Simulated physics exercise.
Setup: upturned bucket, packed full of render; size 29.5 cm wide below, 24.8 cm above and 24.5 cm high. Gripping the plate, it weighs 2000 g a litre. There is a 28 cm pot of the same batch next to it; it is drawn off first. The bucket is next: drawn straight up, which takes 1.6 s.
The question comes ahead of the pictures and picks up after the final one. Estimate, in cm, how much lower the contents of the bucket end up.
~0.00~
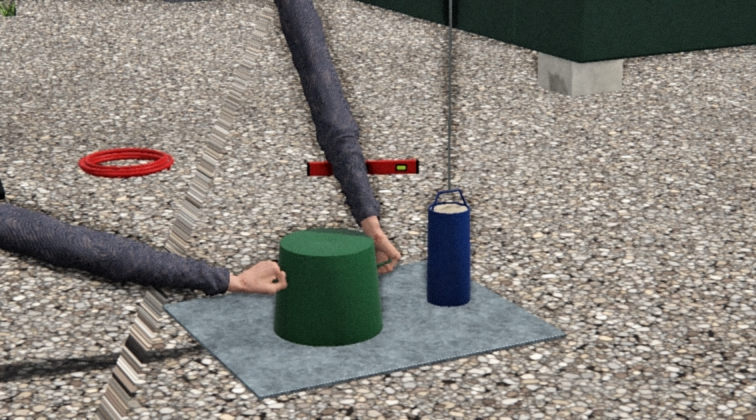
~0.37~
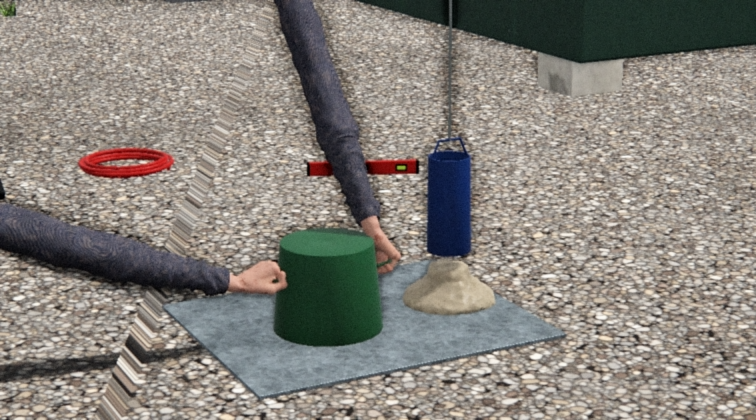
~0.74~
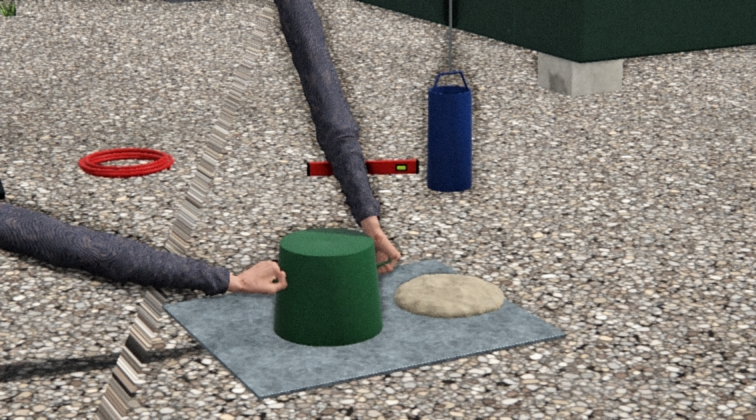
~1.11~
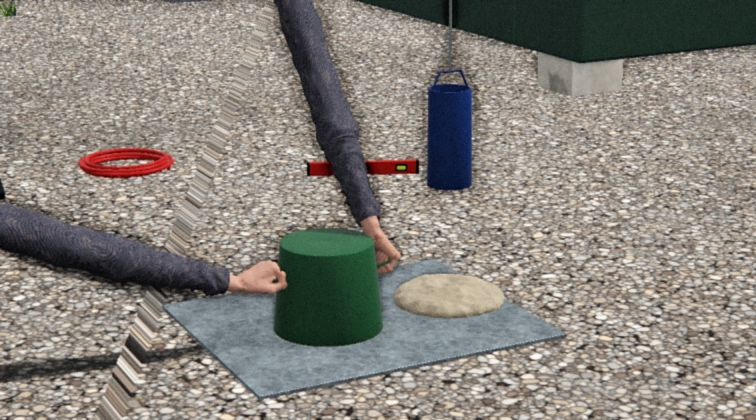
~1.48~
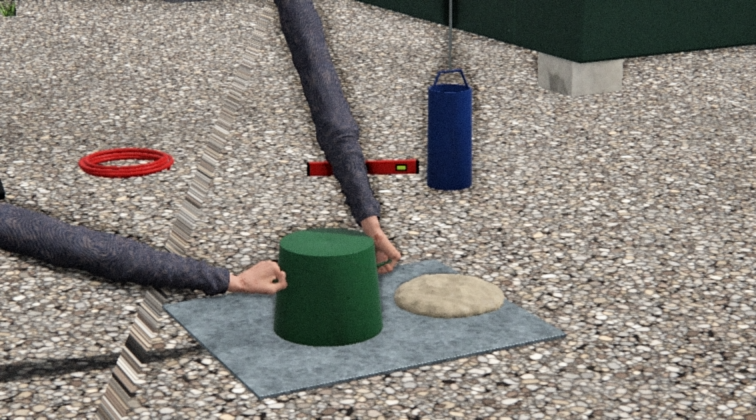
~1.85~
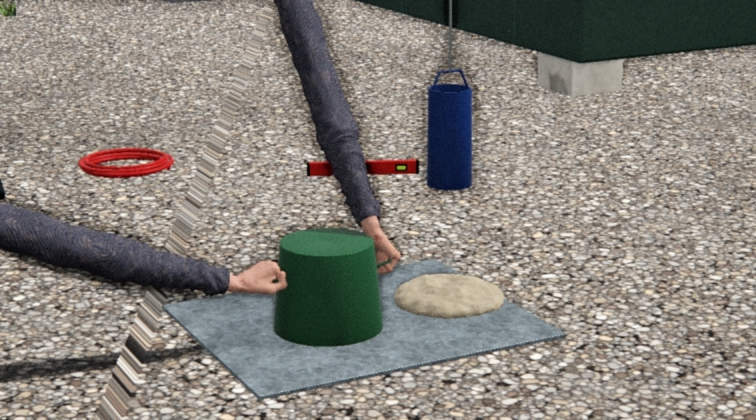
I would say roughly 16 centimetres lower.
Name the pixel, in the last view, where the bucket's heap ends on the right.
That point lies close to (432, 329) in the last picture.
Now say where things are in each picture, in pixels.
Middle of the pot's mouth at (449, 208), still down; middle of the bucket's top at (327, 242), not yet moved, in the first frame.
Middle of the pot's mouth at (449, 157), raised 15 cm; the heap from the pot 11 cm high and 26 cm wide, top at (449, 266); middle of the bucket's top at (327, 242), not yet moved, in the second frame.
Middle of the pot's mouth at (450, 91), raised 34 cm; the heap from the pot 5.7 cm high and 32 cm wide, top at (449, 283); middle of the bucket's top at (327, 242), not yet moved, in the third frame.
Middle of the pot's mouth at (450, 89), raised 35 cm; the heap from the pot 5.7 cm high and 32 cm wide, top at (449, 283); middle of the bucket's top at (327, 242), not yet moved, in the fourth frame.
Middle of the pot's mouth at (450, 89), raised 35 cm; the heap from the pot 5.7 cm high and 32 cm wide, top at (449, 283); middle of the bucket's top at (327, 242), not yet moved, in the fifth frame.
Middle of the pot's mouth at (450, 89), raised 35 cm; the heap from the pot 5.7 cm high and 32 cm wide, top at (449, 283); middle of the bucket's top at (327, 242), not yet moved, in the sixth frame.
By 2.2 s, the bucket is up 4.6 cm; the render has come down 3.0 cm to 21 cm and is 36 cm wide.
By 2.6 s, the bucket is up 14 cm; the render has come down 16 cm to 8.5 cm and is 57 cm wide.
By 3.0 s, the bucket is up 24 cm; the render has come down 16 cm to 8.4 cm and is 57 cm wide.
By 3.5 s, the bucket is clear; the render has come down 16 cm to 8.4 cm and is 57 cm wide.
By 4.1 s, at rest, the bucket is clear; the render has come down 16 cm to 8.4 cm and is 57 cm wide.
